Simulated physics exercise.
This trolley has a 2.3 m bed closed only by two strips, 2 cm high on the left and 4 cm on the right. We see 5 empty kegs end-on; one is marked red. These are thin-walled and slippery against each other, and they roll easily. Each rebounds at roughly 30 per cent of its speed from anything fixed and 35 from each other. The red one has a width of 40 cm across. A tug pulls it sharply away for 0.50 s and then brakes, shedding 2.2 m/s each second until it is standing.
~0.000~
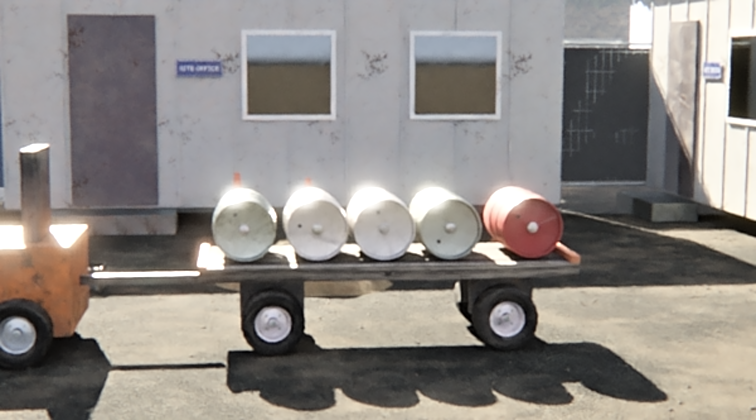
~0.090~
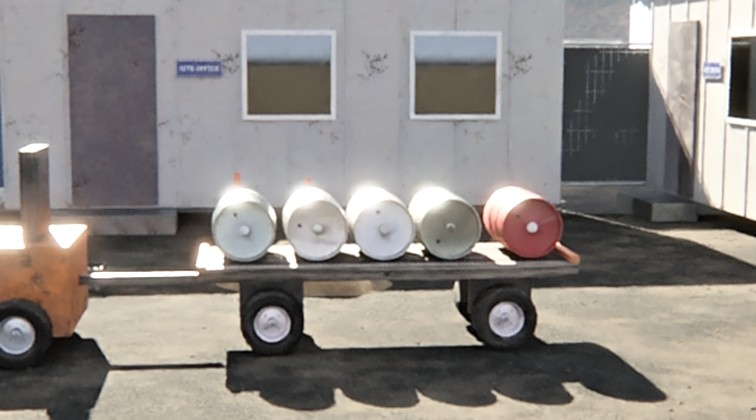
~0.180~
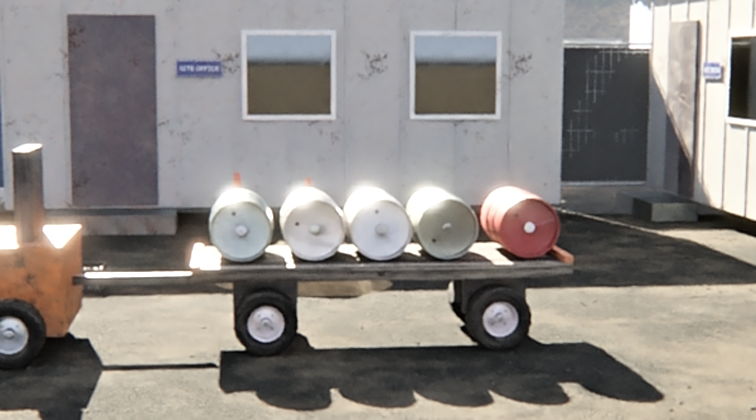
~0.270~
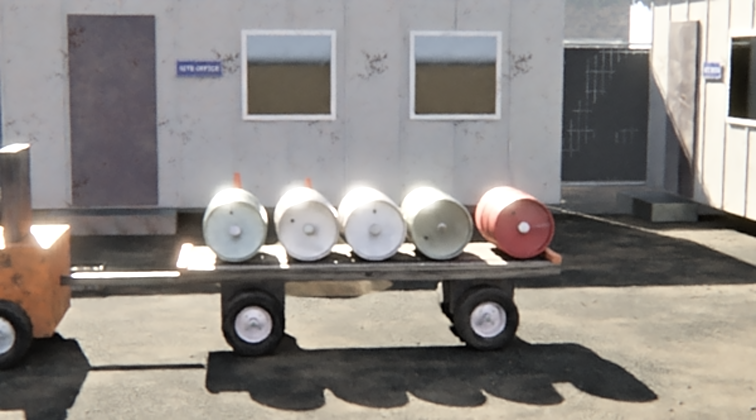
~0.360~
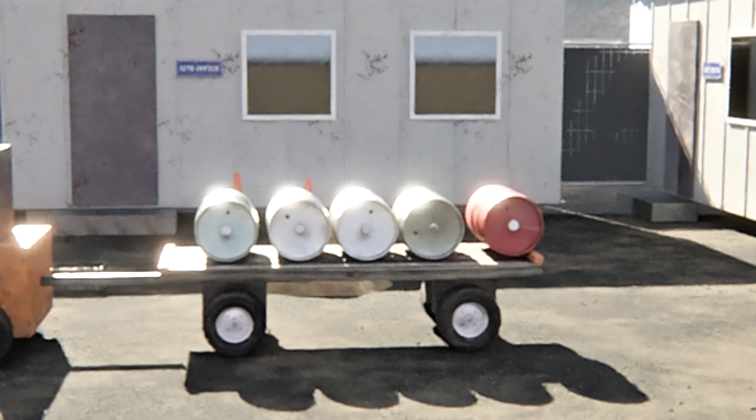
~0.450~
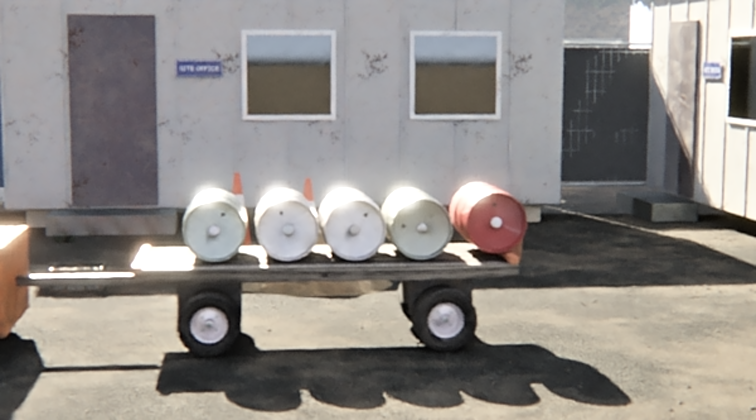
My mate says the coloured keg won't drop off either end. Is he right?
No, it does get away.
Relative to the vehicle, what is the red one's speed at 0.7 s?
Estimated speed near 0.9 m/s.
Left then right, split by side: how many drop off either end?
1 on the left side and 1 on the right side.
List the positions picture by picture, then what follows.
In the first picture, red at (533, 228); left bar at (202, 267); cart at rest; 5 of the 5 make up the bottom layer on the deck.
In the second picture, red at (532, 228); left bar at (202, 268); cart moving left at 0.2 m/s.
In the third picture, red at (530, 228); left bar at (195, 268); cart moving left at 0.7 m/s.
In the fourth picture, red at (524, 228); left bar at (182, 268); cart moving left at 1.1 m/s.
In the fifth picture, red at (514, 226); left bar at (163, 268); cart moving left at 1.5 m/s.
In the sixth picture, red at (497, 223); left bar at (137, 269); cart moving left at 1.9 m/s.
After 0.7 s, red is over the right bar and falling; 1 over a bar so far.
After 0.8 s, red is over the right bar and falling; 1 over a bar so far.
After 1.0 s, red is over the right bar and falling; 1 over a bar so far.
At rest (5.1 s), red is over the right bar and down; 2 over a bar so far.
